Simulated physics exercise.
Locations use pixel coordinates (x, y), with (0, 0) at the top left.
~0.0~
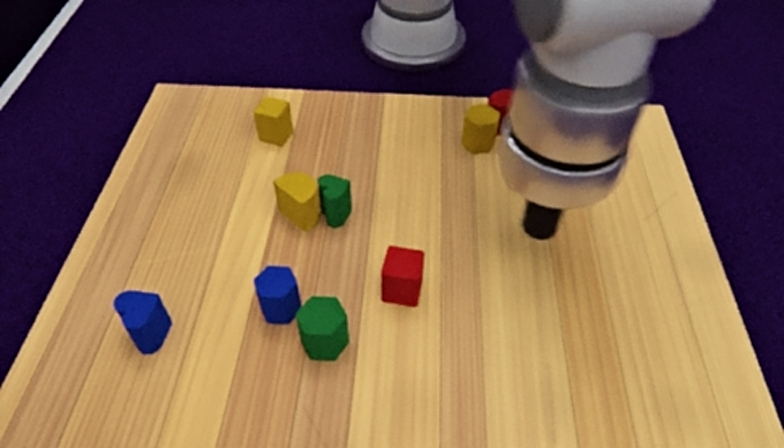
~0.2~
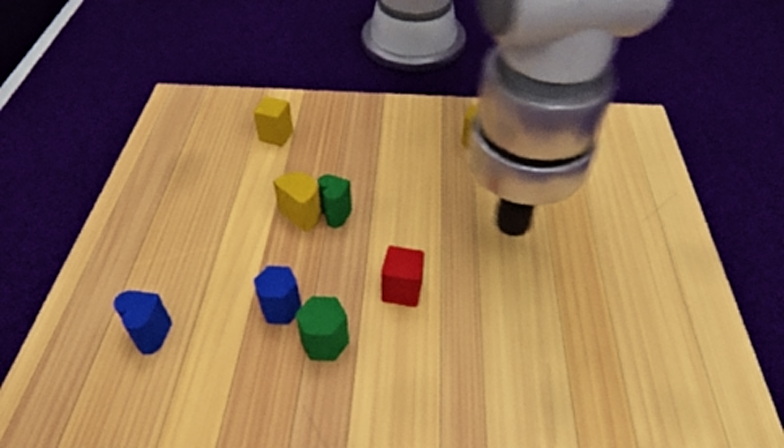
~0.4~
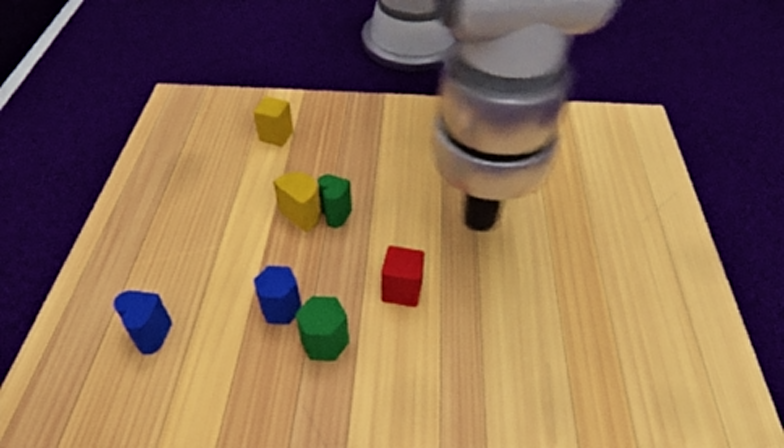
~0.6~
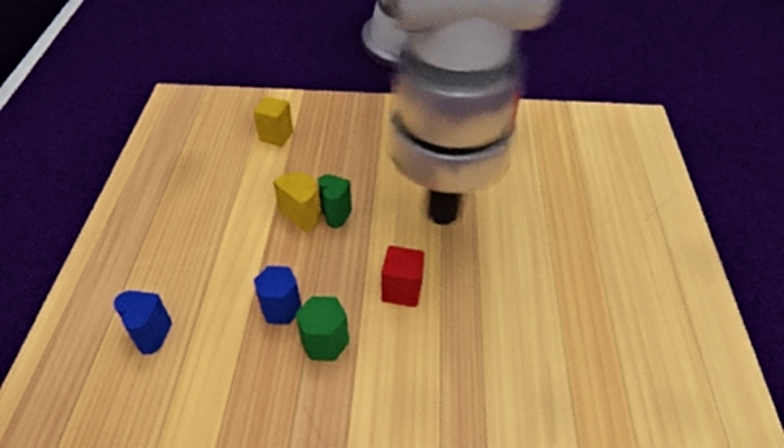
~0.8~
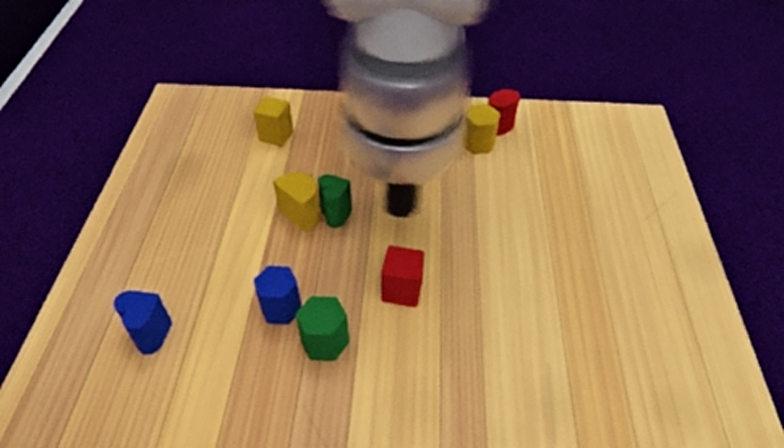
On a wooden board, a robot arm moves its black rod left above the still coloured blocks.
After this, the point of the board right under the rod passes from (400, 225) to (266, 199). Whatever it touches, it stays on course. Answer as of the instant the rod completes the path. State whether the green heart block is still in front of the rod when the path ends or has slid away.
The block sits ahead of the rod.
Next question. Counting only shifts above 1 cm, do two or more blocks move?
I believe so.
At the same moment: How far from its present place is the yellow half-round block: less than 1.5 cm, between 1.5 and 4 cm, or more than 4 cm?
It is going to finish beyond 4 cm from where it is now.
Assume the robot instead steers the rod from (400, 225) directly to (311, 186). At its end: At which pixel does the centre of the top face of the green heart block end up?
About (292, 177).
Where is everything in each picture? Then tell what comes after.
Rod's lower end at (539, 228); yellow half-round block at (298, 185); green heart block at (333, 185); red square piece at (403, 262), in the first picture.
Rod at (512, 225); blocks still, in the second picture.
Rod at (480, 220); blocks still, in the third picture.
Rod at (443, 214); blocks still, in the fourth picture.
Rod at (401, 207); yellow half-round block at (298, 185); green heart block at (333, 185); red square piece at (403, 262), in the fifth picture.
What follows on the original path. One third of the way, rod at (353, 198); yellow half-round block at (287, 185); green heart block at (321, 183).
Two thirds of the way, rod at (307, 189); yellow half-round block at (245, 186), turned 40° anticlockwise; green heart block at (275, 175), turned 15° anticlockwise.
At the end, rod at (263, 181); yellow half-round block at (208, 191), turned 75° anticlockwise; green heart block at (228, 170), turned 40° anticlockwise; red square piece still.
